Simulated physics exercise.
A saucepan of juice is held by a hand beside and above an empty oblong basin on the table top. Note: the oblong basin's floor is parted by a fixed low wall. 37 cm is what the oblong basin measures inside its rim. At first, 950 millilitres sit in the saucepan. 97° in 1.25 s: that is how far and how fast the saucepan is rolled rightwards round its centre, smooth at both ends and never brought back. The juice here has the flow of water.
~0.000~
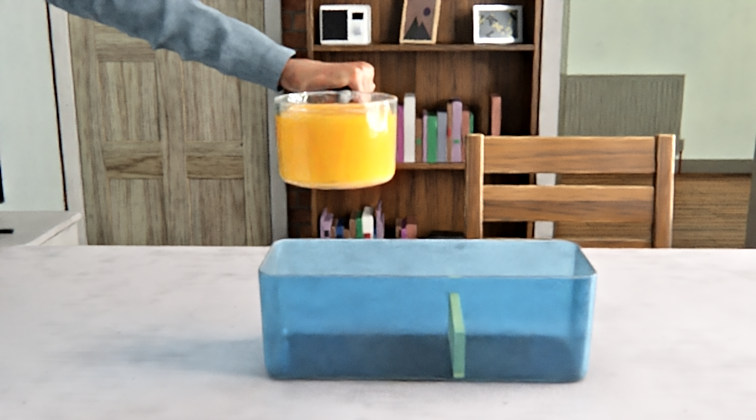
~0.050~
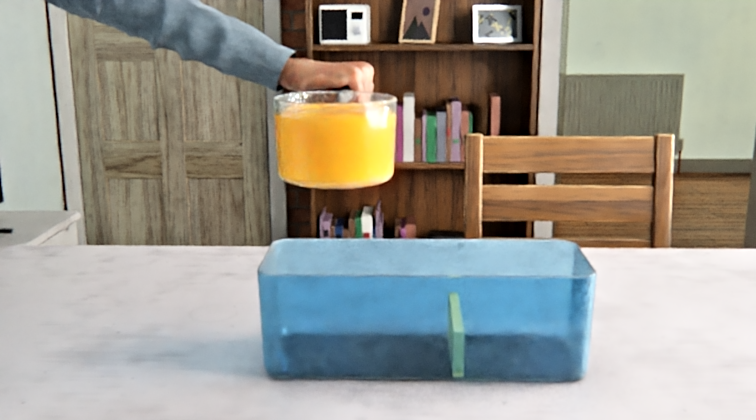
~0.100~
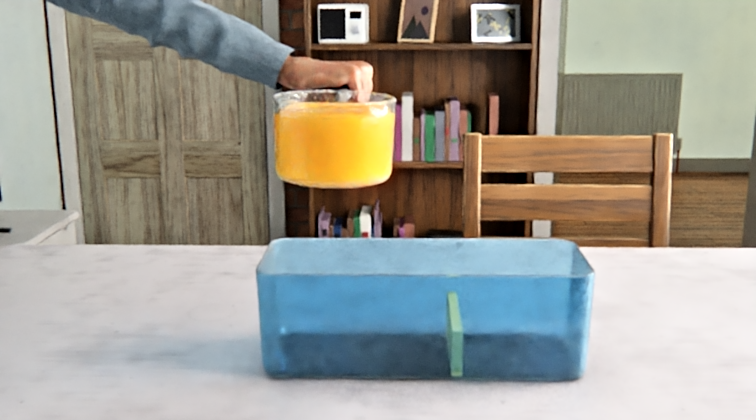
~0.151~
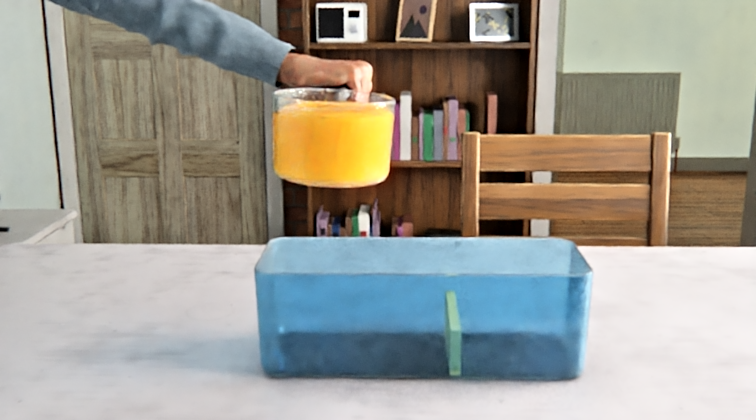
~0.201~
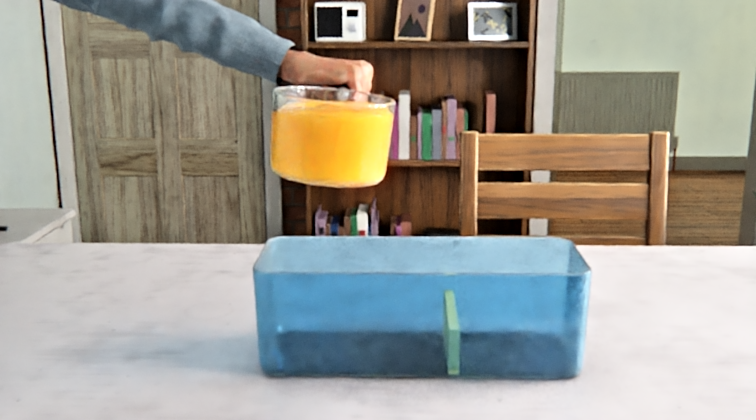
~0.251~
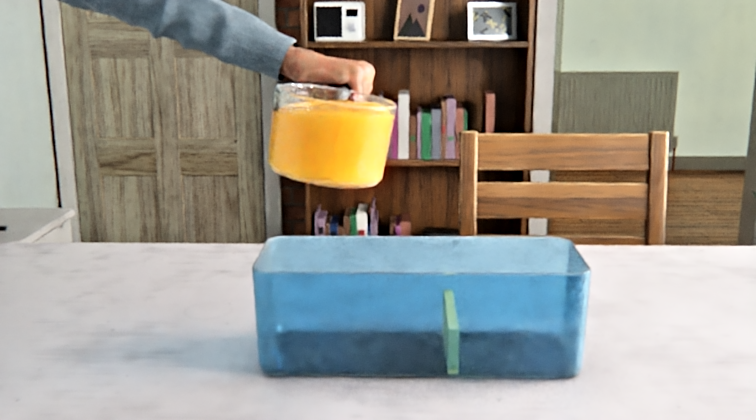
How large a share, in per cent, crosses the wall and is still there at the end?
A share of about 61 per cent.
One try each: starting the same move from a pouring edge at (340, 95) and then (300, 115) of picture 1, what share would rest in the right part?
0 then 5 %.
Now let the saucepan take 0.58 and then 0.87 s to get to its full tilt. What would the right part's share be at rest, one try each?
Around 50 per cent first, around 55 per cent next.
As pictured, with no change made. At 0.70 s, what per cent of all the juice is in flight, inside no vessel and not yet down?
20 per cent.
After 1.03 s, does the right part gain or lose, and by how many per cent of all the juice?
Net change: A rise of about 9 %.
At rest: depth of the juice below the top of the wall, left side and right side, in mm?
Left side: Around 42 mm. Right side: Around 22 mm.
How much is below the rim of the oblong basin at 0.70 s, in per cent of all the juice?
7 %, give or take.
After 0.70 s the tilt is 58° and 73 per cent is still to pour, 2 is left of the wall and 4 right of it.
After 1.03 s the tilt is 90° and 22 per cent is still to pour, 10 is left of the wall and 53 right of it.
After 1.38 s the tilt is 97° and 4 per cent is still to pour, 32 is left of the wall and 61 right of it.
After 1.75 s the tilt is 97° and 0 per cent is still to pour, 38 is left of the wall and 61 right of it.
In the end 38 per cent lies left of the wall, 61 right of it and 1 outside.
